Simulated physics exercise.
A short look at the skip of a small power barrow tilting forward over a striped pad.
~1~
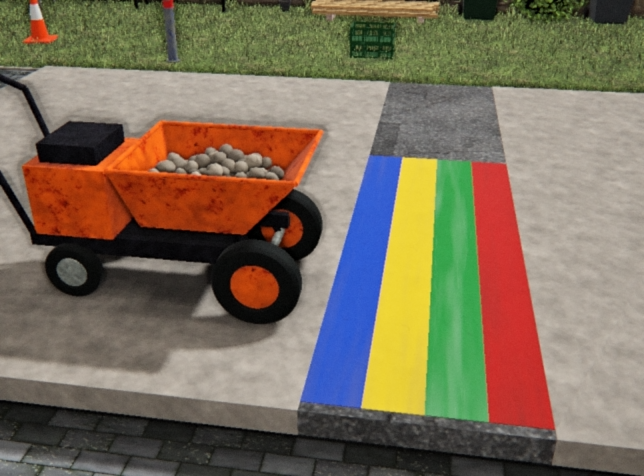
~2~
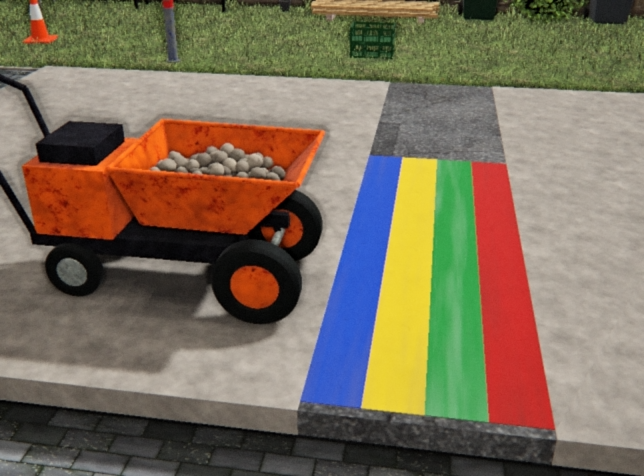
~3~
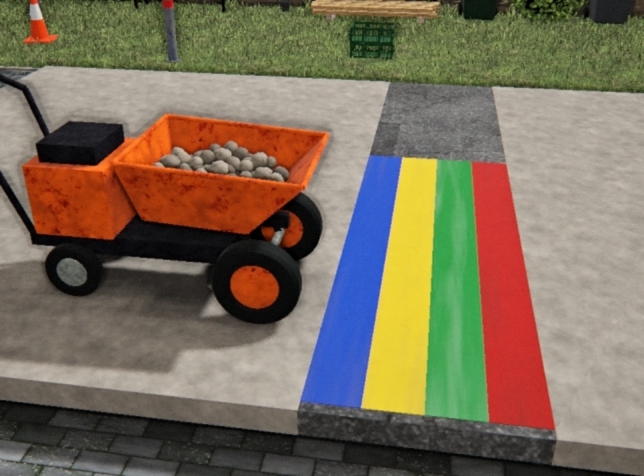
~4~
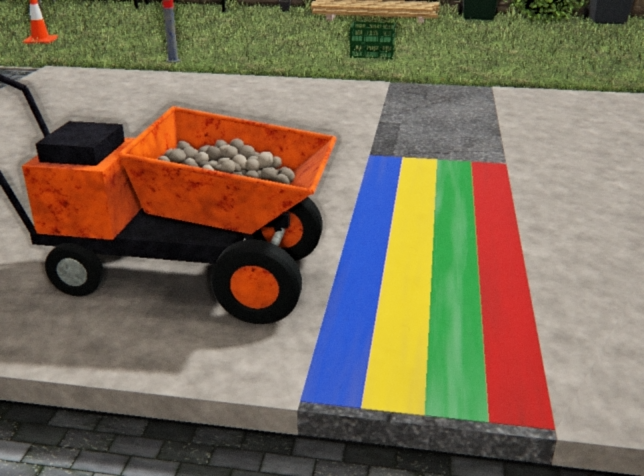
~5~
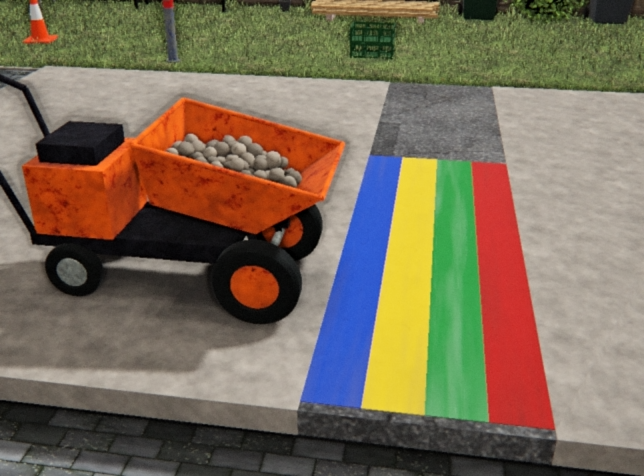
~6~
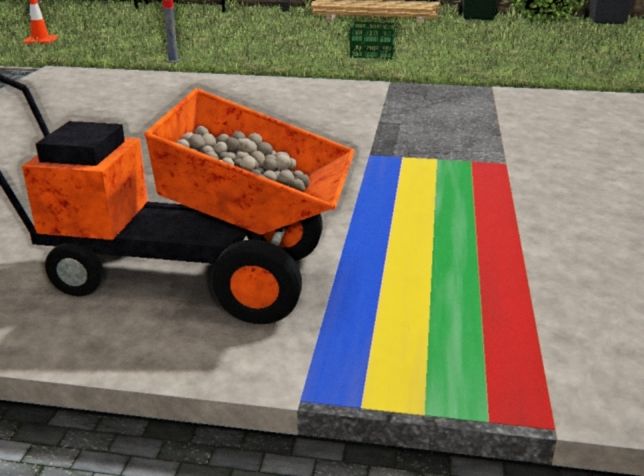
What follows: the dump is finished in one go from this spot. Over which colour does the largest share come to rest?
Most lies over the yellow band.
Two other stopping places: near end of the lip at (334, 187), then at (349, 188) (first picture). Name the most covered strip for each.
In turn: The green one; the strip in green.
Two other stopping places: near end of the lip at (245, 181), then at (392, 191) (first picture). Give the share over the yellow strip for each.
The first gives 40 %, the second 0 %.
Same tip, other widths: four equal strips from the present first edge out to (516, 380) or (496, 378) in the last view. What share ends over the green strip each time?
About 30 and 30 per cent.
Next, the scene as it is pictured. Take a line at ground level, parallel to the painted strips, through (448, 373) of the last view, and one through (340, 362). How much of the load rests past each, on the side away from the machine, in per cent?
Near 30 % and 90 %.
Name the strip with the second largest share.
Second comes the green strip.
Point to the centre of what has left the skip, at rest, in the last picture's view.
At about (425, 300).
Soon after the last picture, skip tipped steeply; all in the skip.
A little later, skip tipped steeply; about two thirds in the skip; about a third over the yellow strip; a small part over the green strip.
Later still, skip tipped right over; a small part in the skip; a stray few over the blue strip; about half over the yellow strip; about a third over the green strip; a small part over the red strip; a stray few off the paint.
At rest, skip tipped right over; a small part in the skip; a stray few over the blue strip; about half over the yellow strip; about a third over the green strip; a small part over the red strip; a stray few off the paint.
